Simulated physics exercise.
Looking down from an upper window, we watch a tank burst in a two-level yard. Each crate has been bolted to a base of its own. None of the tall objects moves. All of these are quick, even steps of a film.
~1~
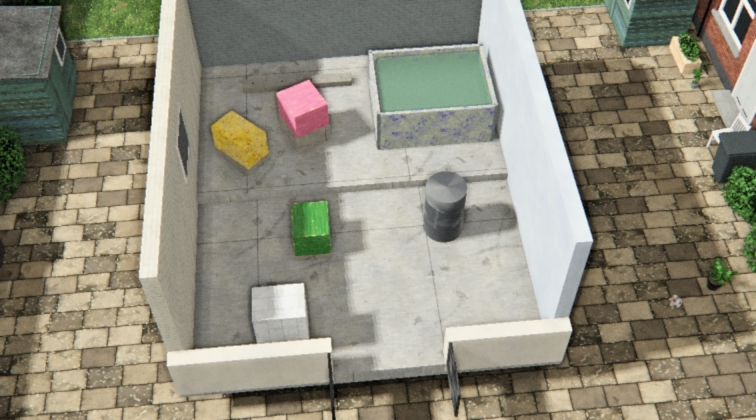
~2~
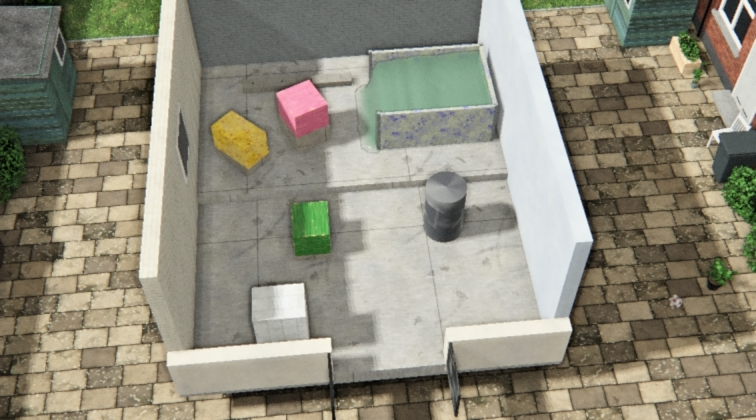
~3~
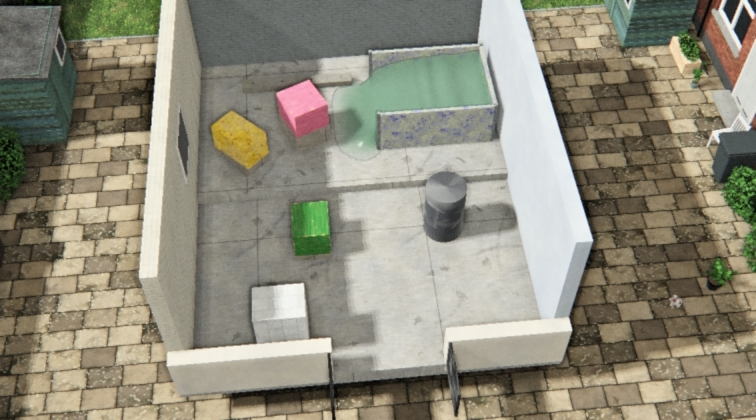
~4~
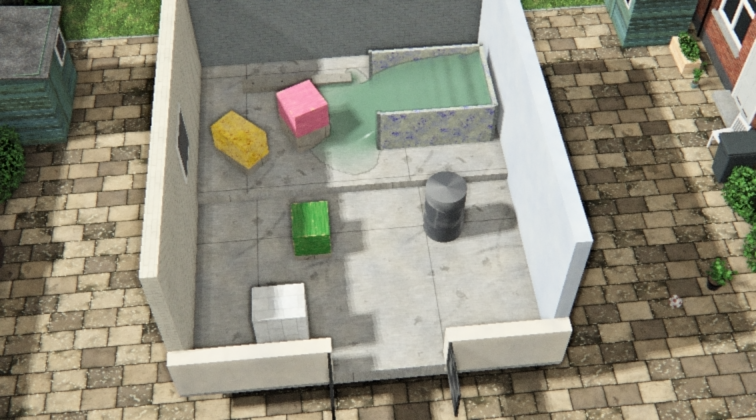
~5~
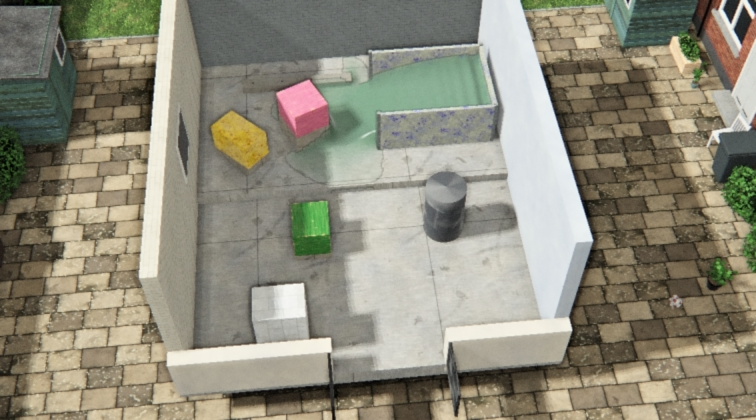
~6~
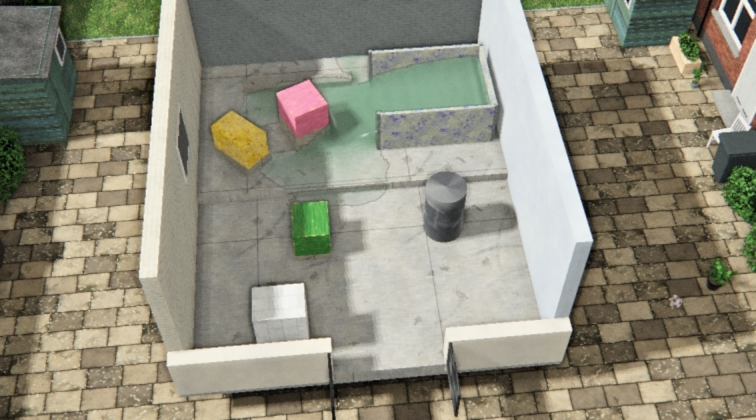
The clip shows a walled yard with a patterned tank of greenish water whose left side opens, releasing water leftward across the paved floor, around a pink block and toward a yellow block, while the other objects stay still.
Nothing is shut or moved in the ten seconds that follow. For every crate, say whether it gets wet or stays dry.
At the end, the yellow crate is hit. The green crate is hit. The pink crate is hit.
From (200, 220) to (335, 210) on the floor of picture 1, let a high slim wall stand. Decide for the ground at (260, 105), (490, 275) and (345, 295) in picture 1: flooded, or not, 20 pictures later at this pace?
One by one: Soaked, spared, soaked.
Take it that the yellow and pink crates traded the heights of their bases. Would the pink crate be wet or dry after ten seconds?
The pink one gets flooded.
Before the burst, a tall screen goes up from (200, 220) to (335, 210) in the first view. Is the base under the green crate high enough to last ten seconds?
Looking at it, the green one is left alone in the end.
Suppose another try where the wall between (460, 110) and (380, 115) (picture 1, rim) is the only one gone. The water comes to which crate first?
My pick is the green crate.
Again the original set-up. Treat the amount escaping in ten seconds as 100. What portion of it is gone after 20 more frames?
Working it through, I arrive at 5 per cent.
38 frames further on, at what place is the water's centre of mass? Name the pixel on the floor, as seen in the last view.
The centre of mass sits at about (313, 185).
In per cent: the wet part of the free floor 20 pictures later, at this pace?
70 %.
A moment on, water covers 35 % of the floor; the yellow crate water round its plinth, the green crate water round its plinth, the pink crate water round its plinth.
Next, water covers 50 % of the floor; the yellow crate water round its plinth, the green crate water round its plinth, the pink crate water round its plinth.
Then, water covers 70 % of the floor; the yellow crate water round its plinth, the green crate water round its plinth, the pink crate water round its plinth.
Later, water covers 80 % of the floor; the yellow crate water round its plinth, the green crate water round its plinth, the pink crate water round its plinth.
In the end, water covers 95 % of the floor; the yellow crate was topped, the green crate was topped, the pink crate was topped.
